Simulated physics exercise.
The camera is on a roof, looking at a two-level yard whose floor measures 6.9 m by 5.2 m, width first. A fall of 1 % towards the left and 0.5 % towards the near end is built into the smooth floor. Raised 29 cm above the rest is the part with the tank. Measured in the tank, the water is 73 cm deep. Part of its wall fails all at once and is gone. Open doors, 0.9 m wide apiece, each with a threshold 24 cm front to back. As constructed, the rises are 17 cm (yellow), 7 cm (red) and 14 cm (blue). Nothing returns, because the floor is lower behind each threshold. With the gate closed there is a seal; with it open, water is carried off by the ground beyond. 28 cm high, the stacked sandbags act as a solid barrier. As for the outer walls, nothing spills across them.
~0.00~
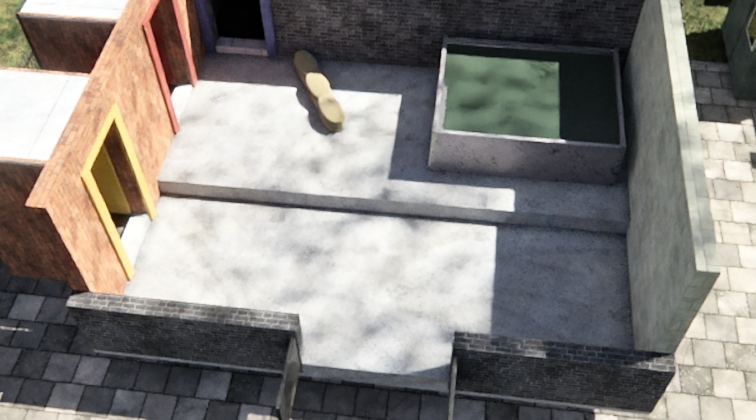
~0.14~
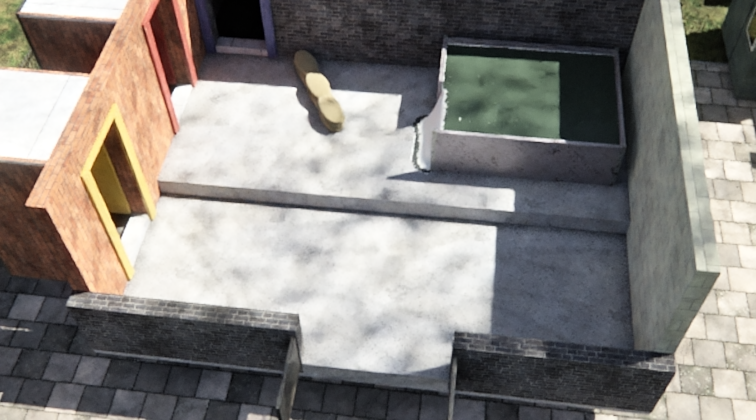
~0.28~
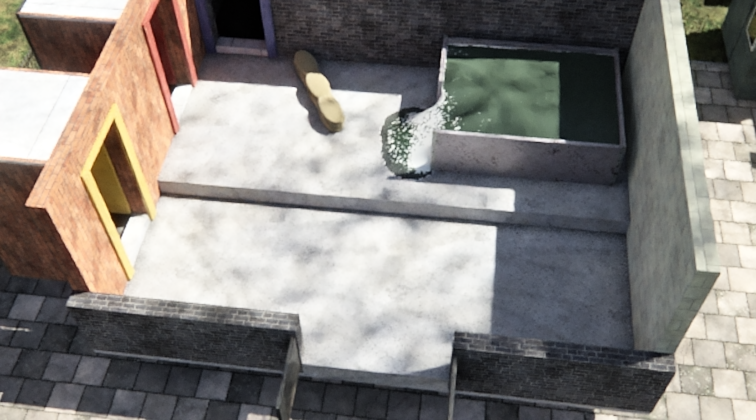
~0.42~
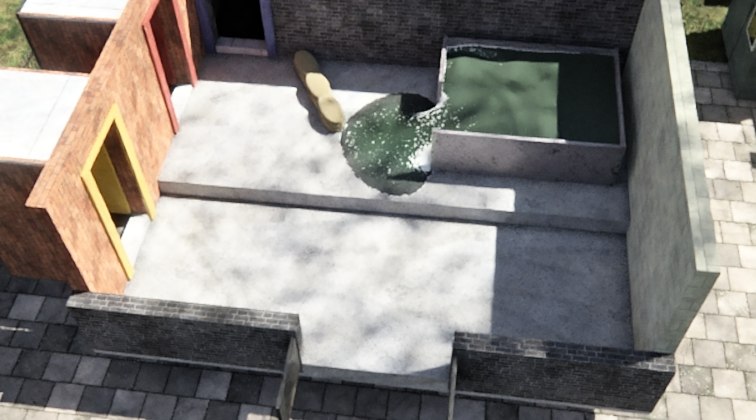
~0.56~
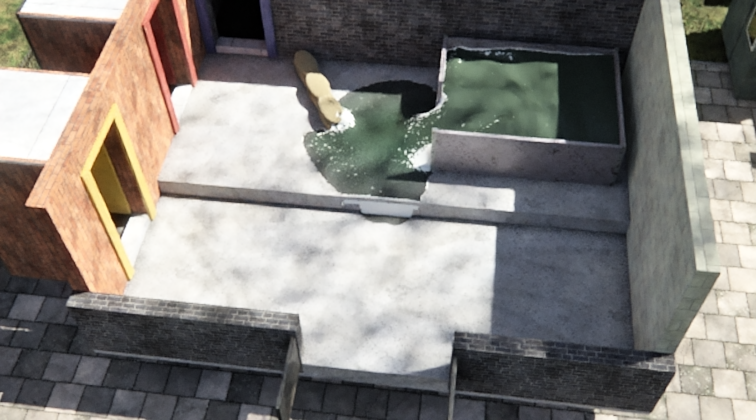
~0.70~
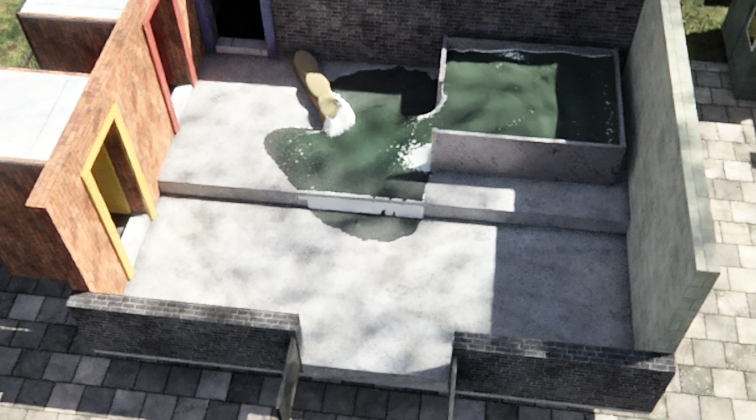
Water bursts through a gap in the left wall of a grey tank at the upper right of a two-level, walled concrete yard, seen from a roof above. Orange-brown walls with red and yellow door surrounds stand at left, and tan sandbags lie near the dark back wall. The green, foaming sheet spreads left across the raised floor, meets the sandbags and slips over the step, while the view stays still.
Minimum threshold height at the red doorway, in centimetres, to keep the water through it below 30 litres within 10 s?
9 cm.
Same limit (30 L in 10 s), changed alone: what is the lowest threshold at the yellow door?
Yellow: Roughly 22 cm.
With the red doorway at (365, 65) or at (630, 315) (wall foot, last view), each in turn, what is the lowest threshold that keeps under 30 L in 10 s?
Around 26 and 8.5 cm respectively.
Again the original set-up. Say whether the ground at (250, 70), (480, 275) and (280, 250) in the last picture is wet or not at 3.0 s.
Taking the spots one by one: Swamped, untouched, swamped.
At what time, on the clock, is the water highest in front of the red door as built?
Peak: Close to 3.0 s.
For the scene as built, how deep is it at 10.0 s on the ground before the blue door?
It stands about 5.0 centimetres deep.
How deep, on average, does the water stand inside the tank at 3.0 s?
It averages roughly 38 centimetres.
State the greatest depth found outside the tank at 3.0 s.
42 cm.
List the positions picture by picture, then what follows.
The first picture shows the tank at (529, 93) is whole and still, 73 cm deep; the red door at (172, 59) is dry.
In the second picture, the gap is at (438, 130), the front 0.3 m out at (417, 126); the back of the tank holds 73 cm.
In the third picture, the gap is at (438, 132), the front 0.8 m out at (385, 135); the back of the tank holds 73 cm.
In the fourth picture, the gap is at (438, 134), the front 1.4 m out at (345, 140); the back of the tank holds 73 cm.
In the fifth picture, the front is at (309, 143), 2.0 m from the gap at (438, 133); 3.4 m2 of floor is wet, 72 cm left at the back.
In the sixth picture, the front is at (269, 146), 2.6 m from the gap at (438, 133); 4.8 m2 of floor is wet, 69 cm left at the back; 1.6 m in a straight line remain to the red door at (172, 59).
After 1.4 s water covers 35 % of the floor, deepest (46 cm) near (430, 147); it has not reached the red door.
After 3.0 s water covers 60 % of the floor, deepest (42 cm) near (116, 315); 14 cm at the red door, 19 litres in over its 7 cm threshold.
After 10.0 s water covers 90 % of the floor, deepest (24 cm) near (112, 327); 5 cm at the red door, 51 litres in over its 7 cm threshold.
At the red door as built, the water arrived by 1.5 s and peaked near 14 cm at 3.0 s.
Run again over the same 10 s with other heights there, 45 litres in over 7.5 cm, 20 litres over 10 cm. The limit of 30 litres is kept from about 9 cm up.
